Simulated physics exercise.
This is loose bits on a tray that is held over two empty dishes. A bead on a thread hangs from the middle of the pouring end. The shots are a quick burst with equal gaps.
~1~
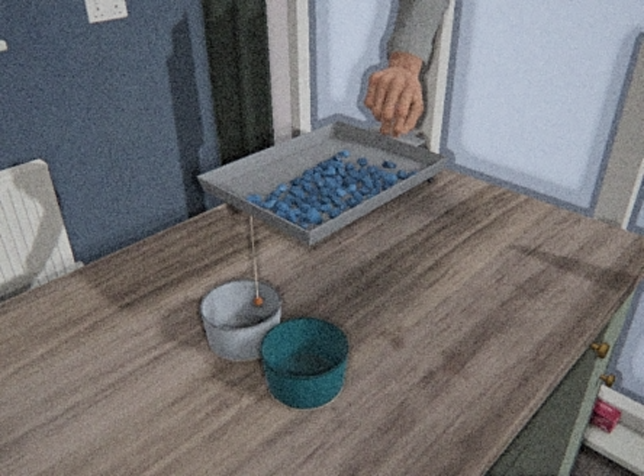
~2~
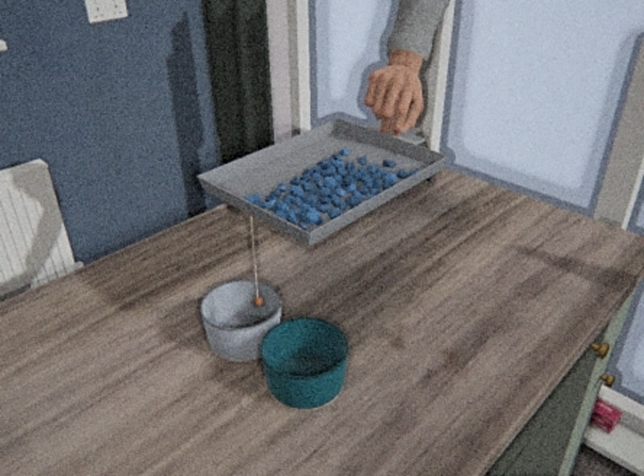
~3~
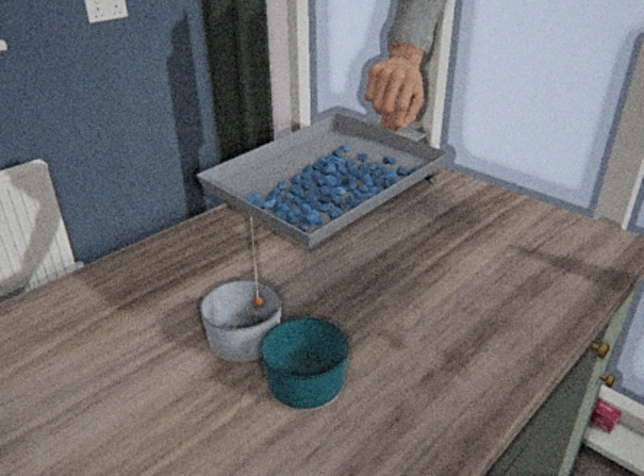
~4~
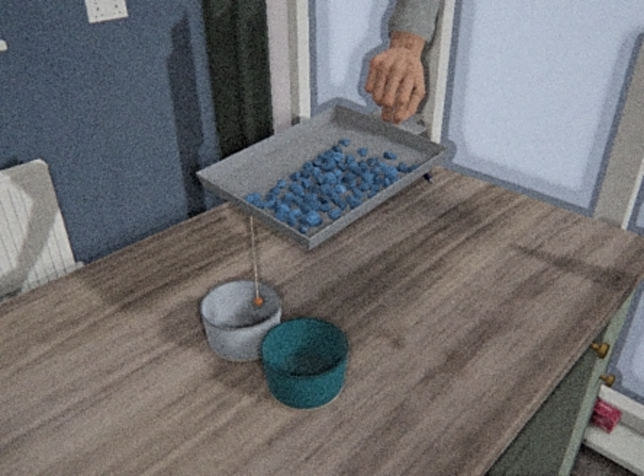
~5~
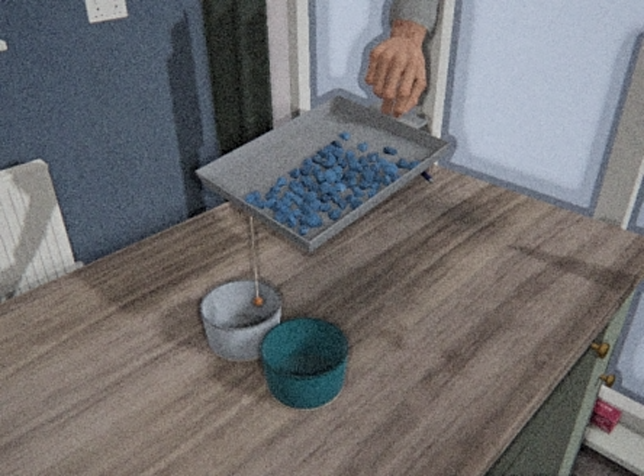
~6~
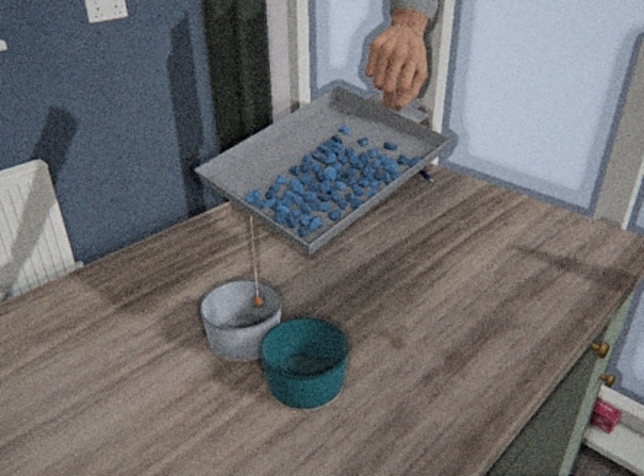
The video shows a hand gripping the far end of a gray tray of blue stones above a gray dish and a teal dish, gradually raising that end so the tray tilts slightly, while the stones stay bunched in place.
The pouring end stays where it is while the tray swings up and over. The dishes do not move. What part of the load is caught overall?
They take the larger part between them.
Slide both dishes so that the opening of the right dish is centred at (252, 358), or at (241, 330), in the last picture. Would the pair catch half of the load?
One: Less than half. Two: The smaller part.
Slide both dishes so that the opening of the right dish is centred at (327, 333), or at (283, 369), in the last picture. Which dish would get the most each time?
In turn: The right dish; the right one.
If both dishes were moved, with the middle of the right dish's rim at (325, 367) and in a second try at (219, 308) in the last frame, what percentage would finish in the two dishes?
About 70 and 0 per cent.
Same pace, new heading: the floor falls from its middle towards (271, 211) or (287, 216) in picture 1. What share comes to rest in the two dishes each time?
In turn 20 and 60 in a hundred.
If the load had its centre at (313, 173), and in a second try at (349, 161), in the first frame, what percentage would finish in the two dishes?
In turn 100 and 100 in a hundred.
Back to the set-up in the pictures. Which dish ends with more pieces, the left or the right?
That is the right one.
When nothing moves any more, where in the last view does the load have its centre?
Close to (309, 371).
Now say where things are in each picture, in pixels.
Corners of the pouring end at (203, 176) and (309, 229), level; middle of the load at (330, 184), aquarium stones; left dish at (211, 337); right dish at (274, 384); bead on its thread at (258, 301), in the first frame.
Corners of the pouring end at (203, 176) and (309, 230), level; middle of the load at (330, 183), in the second frame.
Corners of the pouring end at (203, 175) and (309, 232), tipped barely, lowest at the right corner; middle of the load at (330, 182), in the third frame.
Corners of the pouring end at (202, 173) and (309, 235), tipped a little, lowest at the right corner; middle of the load at (330, 179), in the fourth frame.
Corners of the pouring end at (202, 171) and (309, 238), tipped a little, lowest at the right corner; middle of the load at (330, 177), in the fifth frame.
Corners of the pouring end at (201, 169) and (309, 241), tipped a little, lowest at the right corner; middle of the load at (330, 175); left dish at (211, 337); right dish at (274, 384), in the sixth frame.
Soon, tray tipped steeply; all on the tray.
A while on, tray tipped right over; about a quarter on the tray; about two thirds in the right dish; a stray few outside both; about a quarter in the air.
Towards the end, tray tipped past a quarter turn; nearly all in the right dish; a stray few outside both.
Finally, tray tipped past a quarter turn; nearly all in the right dish; none in the left dish; a stray few outside both.
